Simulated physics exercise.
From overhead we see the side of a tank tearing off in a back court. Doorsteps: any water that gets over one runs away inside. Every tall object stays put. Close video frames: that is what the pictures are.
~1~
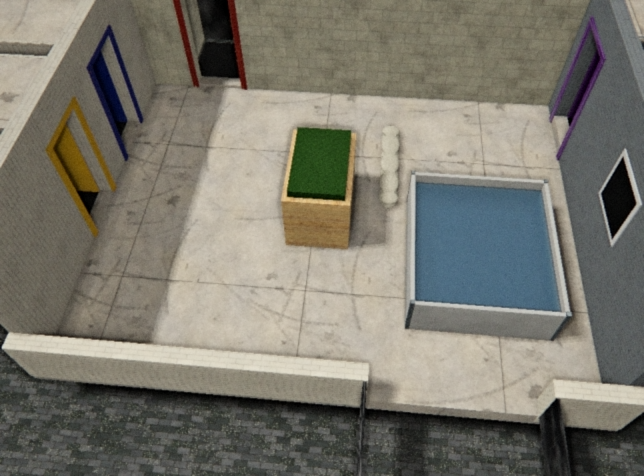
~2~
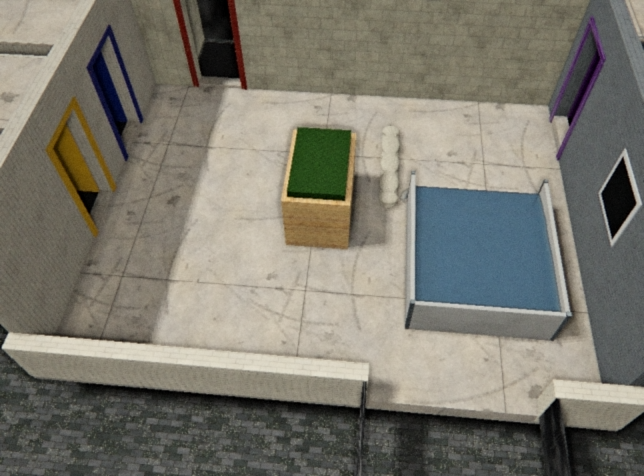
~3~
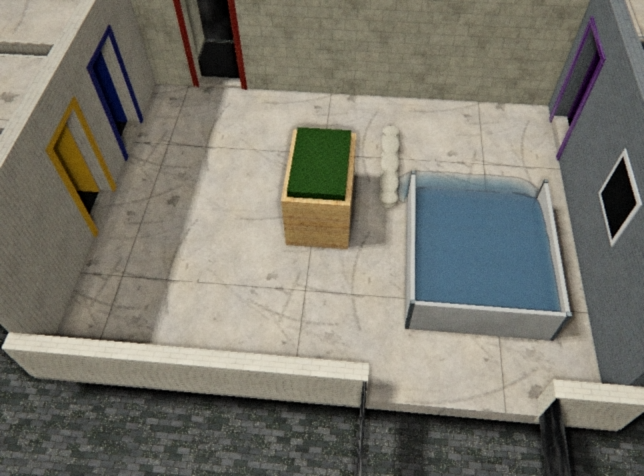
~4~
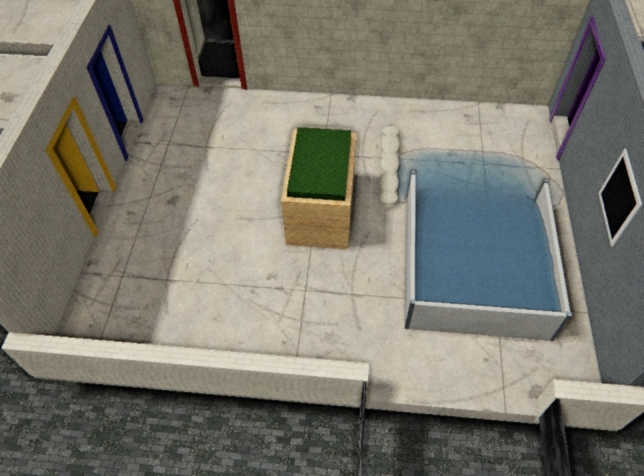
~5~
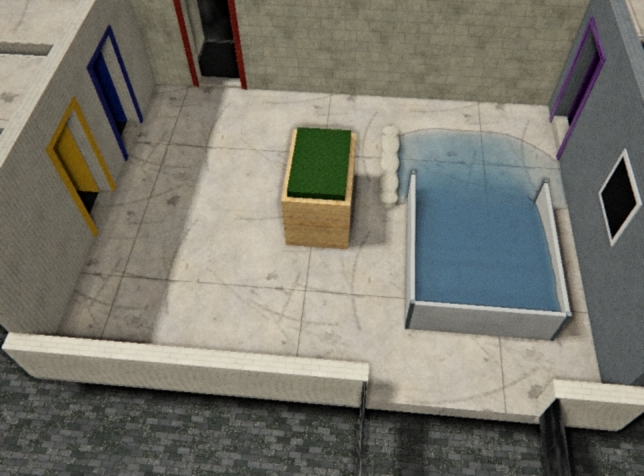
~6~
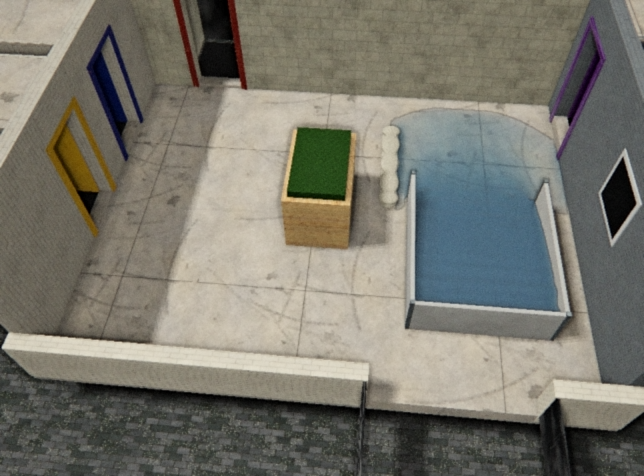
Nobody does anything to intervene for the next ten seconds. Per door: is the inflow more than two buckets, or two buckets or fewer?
As I see it, most likely the yellow door gets too much water; most likely the purple door gets too much water; most likely the red door gets two buckets or less; most likely the blue door gets too much water.
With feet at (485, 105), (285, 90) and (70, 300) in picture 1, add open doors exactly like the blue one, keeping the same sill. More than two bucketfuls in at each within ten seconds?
Well, the first breaks the limit, the next remains within bounds, and the last remains within bounds.
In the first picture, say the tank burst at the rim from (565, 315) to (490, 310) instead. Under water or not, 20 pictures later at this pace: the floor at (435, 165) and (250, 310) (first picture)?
In the order asked: Unwetted, then unwetted.
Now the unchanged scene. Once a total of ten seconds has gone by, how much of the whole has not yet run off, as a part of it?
Some 90 per cent.
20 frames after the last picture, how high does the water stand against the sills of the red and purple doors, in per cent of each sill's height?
Approx. 60 % followed by 150 %.
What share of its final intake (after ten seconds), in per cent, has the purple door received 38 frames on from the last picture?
Working it through, I arrive at 100 %.
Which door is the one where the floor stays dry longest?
I'd go with the yellow-painted one.
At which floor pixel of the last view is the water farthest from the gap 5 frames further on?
Close to (353, 97), I think.
A moment on, water covers 20 % of the floor; the yellow door not reached, the purple door wet at the sill, nothing in, the red door not reached, the blue door not reached.
Next, water covers 25 % of the floor; the yellow door not reached, the purple door under two buckets in, the red door not reached, the blue door not reached.
Then, water covers 45 % of the floor; the yellow door not reached, the purple door far over two buckets in, the red door wet at the sill, nothing in, the blue door not reached.
Later, water covers 70 % of the floor; the yellow door under two buckets in, the purple door far over two buckets in, the red door wet at the sill, nothing in, the blue door over two buckets in.
In the end, water covers 95 % of the floor; the yellow door over two buckets in, the purple door far over two buckets in, the red door under two buckets in, the blue door far over two buckets in.
